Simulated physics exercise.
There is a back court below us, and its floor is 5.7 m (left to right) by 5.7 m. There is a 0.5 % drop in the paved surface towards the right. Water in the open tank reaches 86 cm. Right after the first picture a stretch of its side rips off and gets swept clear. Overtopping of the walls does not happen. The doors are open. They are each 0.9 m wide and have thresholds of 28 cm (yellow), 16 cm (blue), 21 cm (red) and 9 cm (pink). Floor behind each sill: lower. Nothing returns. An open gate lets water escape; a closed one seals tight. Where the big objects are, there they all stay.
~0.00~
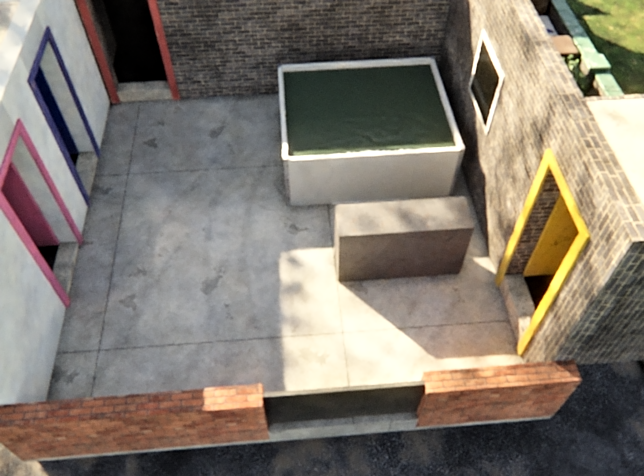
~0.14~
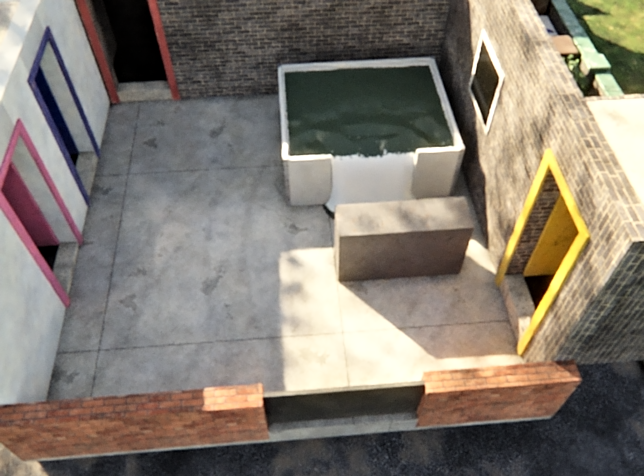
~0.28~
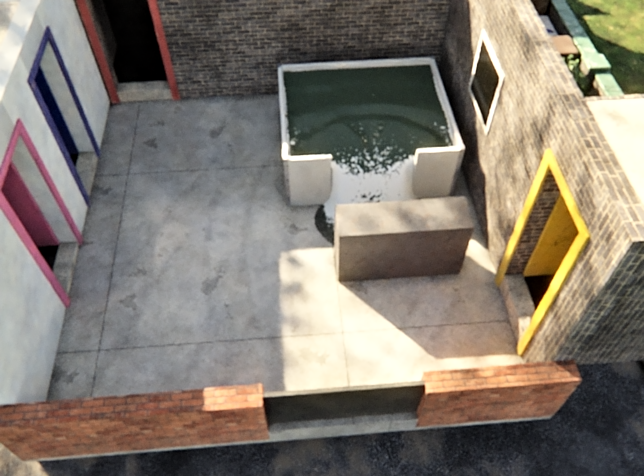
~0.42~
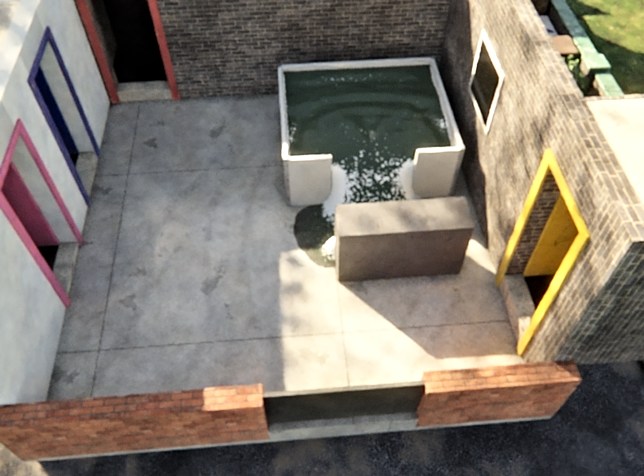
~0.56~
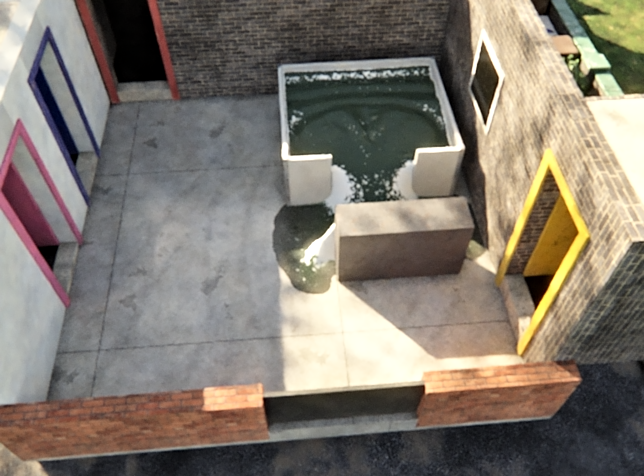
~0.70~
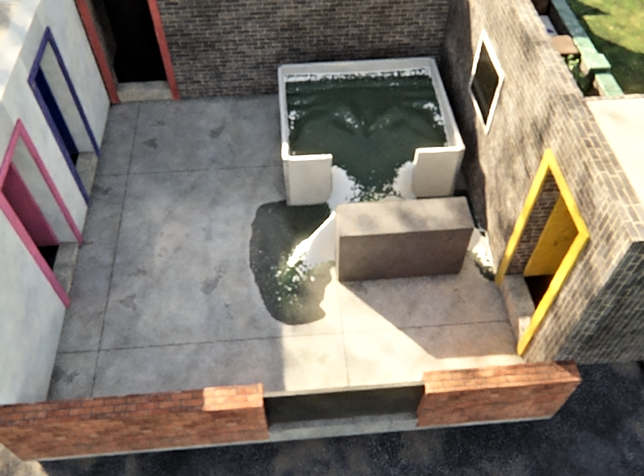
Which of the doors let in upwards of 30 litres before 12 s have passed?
At the end, the yellow door lets in less than the limit; the blue door lets in less than the limit; the red door lets in less than the limit; the pink door lets in more than the limit.
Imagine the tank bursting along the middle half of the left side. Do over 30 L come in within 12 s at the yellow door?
Yellow: Falls short.
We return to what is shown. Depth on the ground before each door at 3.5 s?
You'd get yellow at 7 cm, blue at 14 cm, red at 14 cm, and pink at 17 cm.
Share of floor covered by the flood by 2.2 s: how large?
Wet share: About 70 %.
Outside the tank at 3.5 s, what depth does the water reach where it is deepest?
It gets to some 41 cm.
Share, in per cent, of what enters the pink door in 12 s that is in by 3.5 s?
Some 35 per cent by then.
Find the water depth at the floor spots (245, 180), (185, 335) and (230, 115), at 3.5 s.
1, 3 and 3 cm.
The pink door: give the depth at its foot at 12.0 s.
Roughly 13.0 cm deep.
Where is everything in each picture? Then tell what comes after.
The first frame shows the open tank at (364, 109) is whole and still, 86 cm deep.
In the second frame, water pours out at (371, 185) and has run 0.6 m, to a hidden place; typically 9 cm deep outside, 86 cm at the open tank's back.
In the third frame, the front is at a hidden place, 0.9 m from the gap at (371, 186); 1.0 m2 of floor is under water; 86 cm left at the back of the open tank.
In the fourth frame, water pours out at (371, 187) and has run 1.3 m, to (324, 261); typically 18 cm deep outside, 84 cm at the open tank's back.
In the fifth frame, water pours out at (371, 186) and has run 1.8 m, to (304, 285); typically 11 cm deep outside, 76 cm at the open tank's back.
In the sixth frame, the front is at (283, 314), 2.3 m from the gap at (371, 185); 3.3 m2 of floor is under water; 72 cm left at the back of the open tank.
After 1.4 s water covers 40 % of the floor and is deepest (67 cm) near (378, 240); yellow door 8 cm at the sill, 0 L in, blue door not reached, red door not reached, pink door not reached.
After 2.2 s water covers 70 % of the floor and is deepest (59 cm) near (433, 89); yellow door 9 cm at the sill, 0 L in, blue door 12 cm at the sill, 0 L in, red door not reached, pink door 15 cm at the sill, 20 L in.
After 3.5 s water covers 90 % of the floor and is deepest (41 cm) near (433, 89); yellow door 7 cm at the sill, 0 L in, blue door 14 cm at the sill, 1 L in, red door 14 cm at the sill, 0 L in, pink door 17 cm at the sill, 83 L in.
After 7.0 s water covers 100 % of the floor and is deepest (22 cm) near (196, 263); yellow door 5 cm at the sill, 0 L in, blue door 16 cm at the sill, 12 L in, red door 18 cm at the sill, 2 L in, pink door 19 cm at the sill, 159 L in.
After 12.0 s water covers 100 % of the floor and is deepest (21 cm) near (451, 146); yellow door 12 cm at the sill, 0 L in, blue door 12 cm at the sill, 13 L in, red door 13 cm at the sill, 2 L in, pink door 13 cm at the sill, 221 L in.
